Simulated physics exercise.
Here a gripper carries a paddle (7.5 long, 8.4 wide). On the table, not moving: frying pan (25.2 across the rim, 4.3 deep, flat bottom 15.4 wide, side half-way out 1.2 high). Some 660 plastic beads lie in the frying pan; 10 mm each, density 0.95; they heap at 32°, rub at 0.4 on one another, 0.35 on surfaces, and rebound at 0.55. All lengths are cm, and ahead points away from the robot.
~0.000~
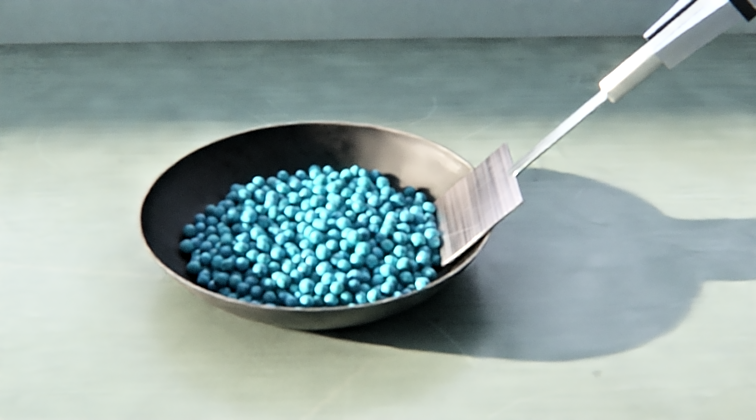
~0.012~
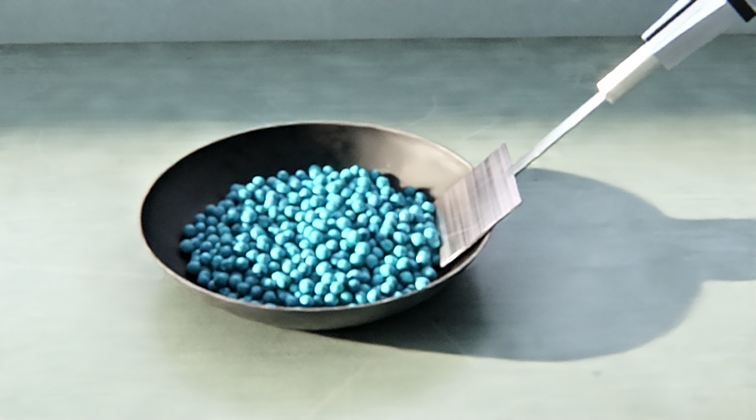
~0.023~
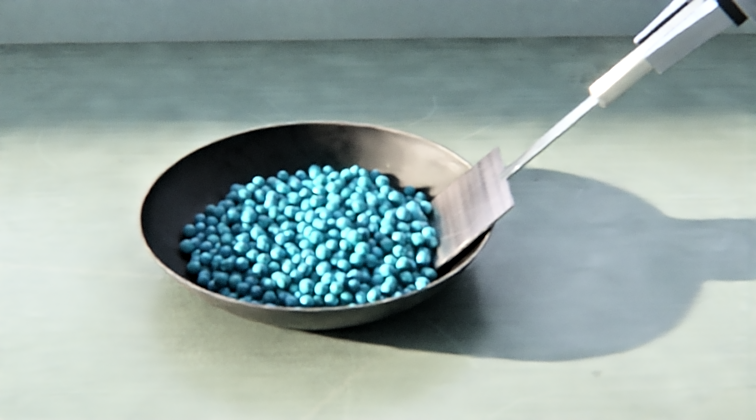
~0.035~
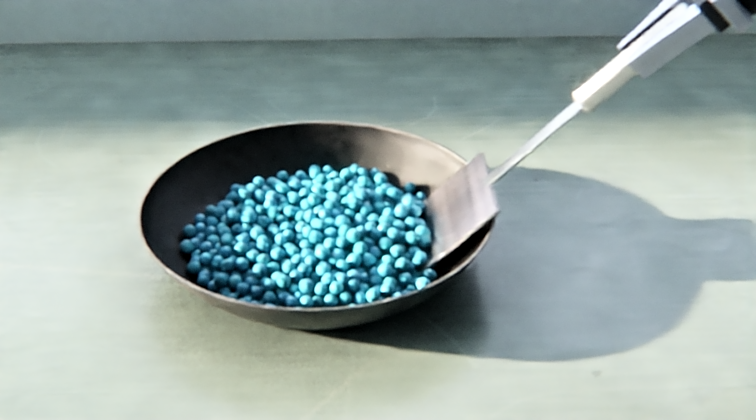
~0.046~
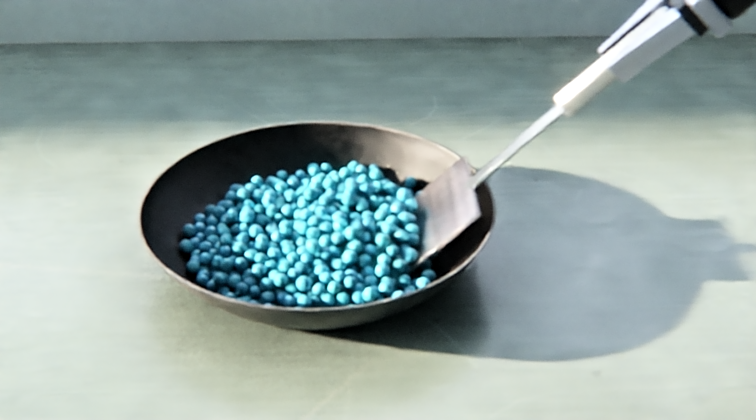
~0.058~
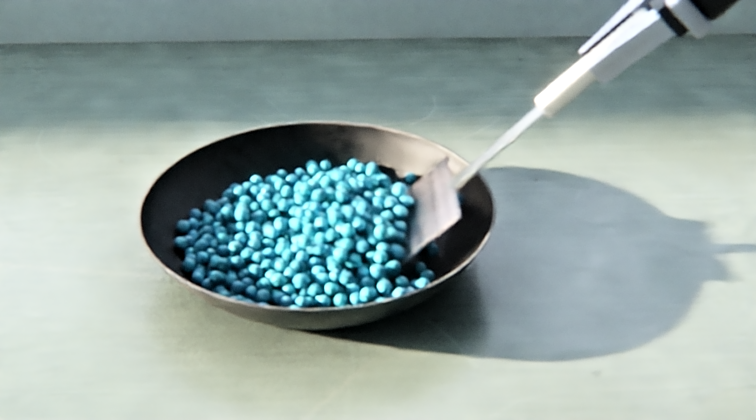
A gripper holding a flat metal paddle rests briefly at the right side of a dark frying pan, then pushes the paddle leftward into the heaped blue beads, shifting them slightly while the pan stays still on the table.
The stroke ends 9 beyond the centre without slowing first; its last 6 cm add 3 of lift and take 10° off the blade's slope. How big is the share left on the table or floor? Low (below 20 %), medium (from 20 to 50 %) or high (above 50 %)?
Answer: Medium; from 20 to 50 % of the plastic beads finish on the table or floor.
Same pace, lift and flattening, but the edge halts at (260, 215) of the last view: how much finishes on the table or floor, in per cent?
Some 10 per cent.
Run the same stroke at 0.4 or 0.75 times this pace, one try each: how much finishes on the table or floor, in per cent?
Some 15 and 25 per cent.
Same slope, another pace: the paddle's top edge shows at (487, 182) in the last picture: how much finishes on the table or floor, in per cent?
About 15 per cent.
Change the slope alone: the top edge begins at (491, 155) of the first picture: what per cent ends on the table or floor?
Some 35 per cent.
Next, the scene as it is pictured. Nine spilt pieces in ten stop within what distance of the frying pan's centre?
About 70 cm.
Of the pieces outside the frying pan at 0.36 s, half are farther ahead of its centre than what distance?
Roughly 22 cm.
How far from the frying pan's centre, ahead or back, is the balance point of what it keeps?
About 3.0 cm ahead.
By 0.10 s, sloping 45°, highest piece 8 above the table; 659 in the frying pan, 1 on the blade or in flight.
By 0.14 s, sloping 42°, highest piece 11 above the table; 657 in the frying pan, 3 on the blade or in flight.
By 0.36 s, sloping 35°, highest piece 14 above the table; 447 in the frying pan, 114 on the table or floor, 99 on the blade or in flight.
By 1.41 s, sloping 35°, highest piece 4 above the table; 447 in the frying pan, 213 on the table or floor.
Final count, 447 in the frying pan, 213 on the table or floor. That is 32 % on the table or floor.
